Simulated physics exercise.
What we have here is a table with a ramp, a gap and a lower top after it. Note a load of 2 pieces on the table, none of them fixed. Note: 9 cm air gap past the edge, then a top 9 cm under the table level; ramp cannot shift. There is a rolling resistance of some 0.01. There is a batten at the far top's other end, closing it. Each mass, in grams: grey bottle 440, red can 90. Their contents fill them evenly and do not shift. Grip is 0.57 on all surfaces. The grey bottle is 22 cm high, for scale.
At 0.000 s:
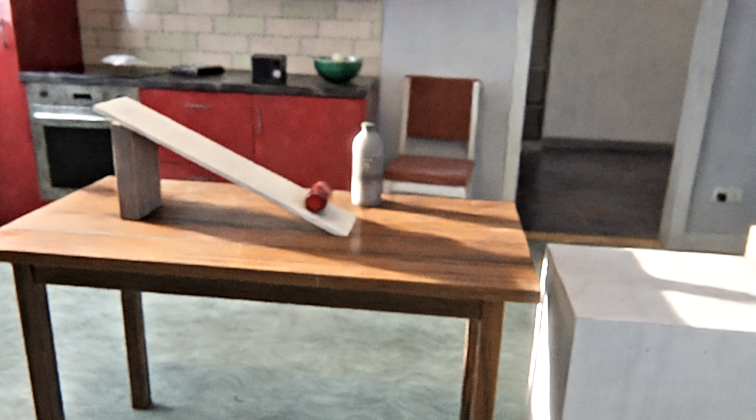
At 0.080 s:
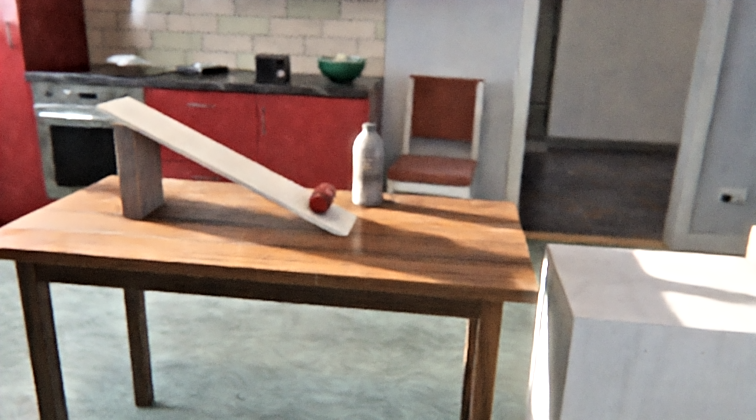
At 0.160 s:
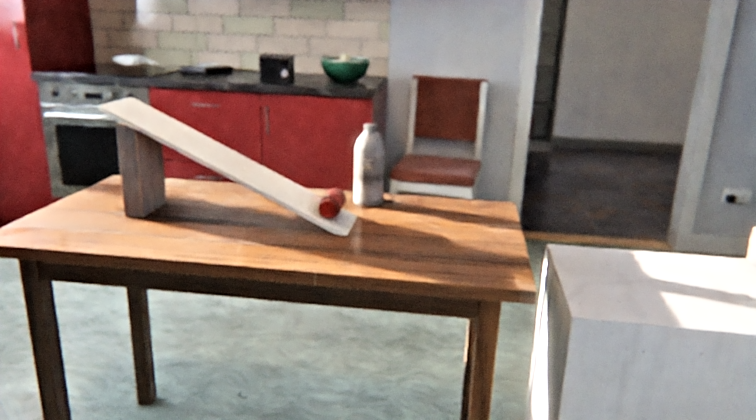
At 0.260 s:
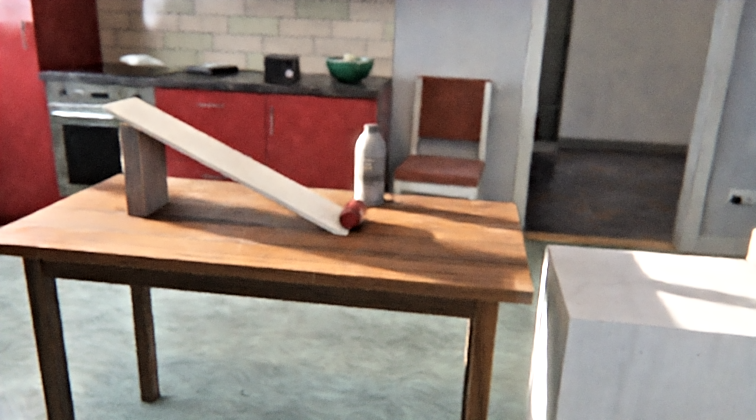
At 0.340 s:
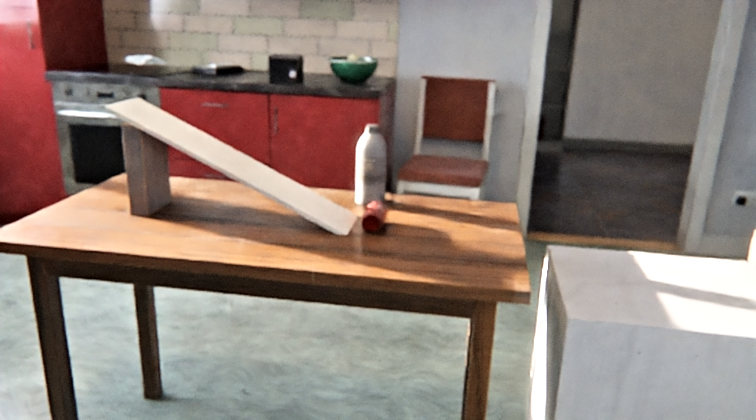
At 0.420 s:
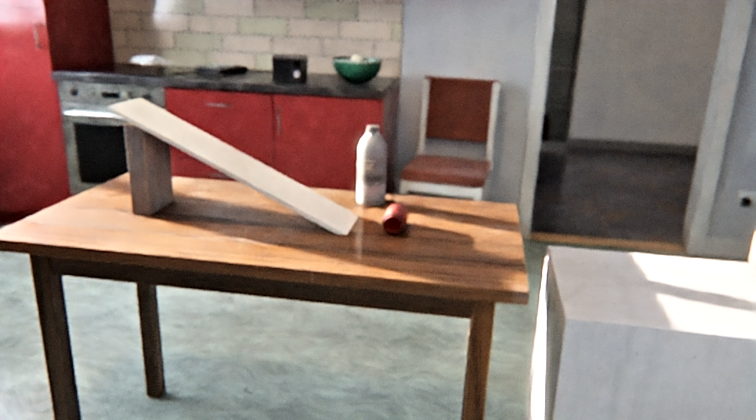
At the start, a red can is low on a pale ramp propped on a wooden table, with a grey bottle standing just behind it. The can rolls down to the ramp's lower end, moves onto the tabletop, and rolls rightward past the front of the bottle, which stays still.
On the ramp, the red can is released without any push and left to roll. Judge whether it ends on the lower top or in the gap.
It ends on the lower top.
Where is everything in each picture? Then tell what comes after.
In the first picture, 50 cm to the edge; red can (319, 197); grey bottle (368, 164).
In the second picture, 50 cm to the edge; red can (323, 198); grey bottle (369, 164).
In the third picture, 47 cm to the edge; red can (332, 203); grey bottle (370, 164).
In the fourth picture, 42 cm to the edge; red can (353, 214); grey bottle (370, 164).
In the fifth picture, 37 cm to the edge; red can (375, 216); grey bottle (371, 164).
In the sixth picture, 31 cm to the edge; red can (396, 218); grey bottle (372, 165).
After 0.62 s, 18 cm to the edge; red can near (449, 223).
After 0.92 s, 2 cm past the table's edge; red can near (530, 231).
After 1.12 s, 14 cm past the table's edge; red can near (577, 269).
After 1.42 s, 31 cm past the table's edge; red can near (649, 275).
In the end (1.6 s), 40 cm past the table's edge; grey bottle under 8 cm from the start.
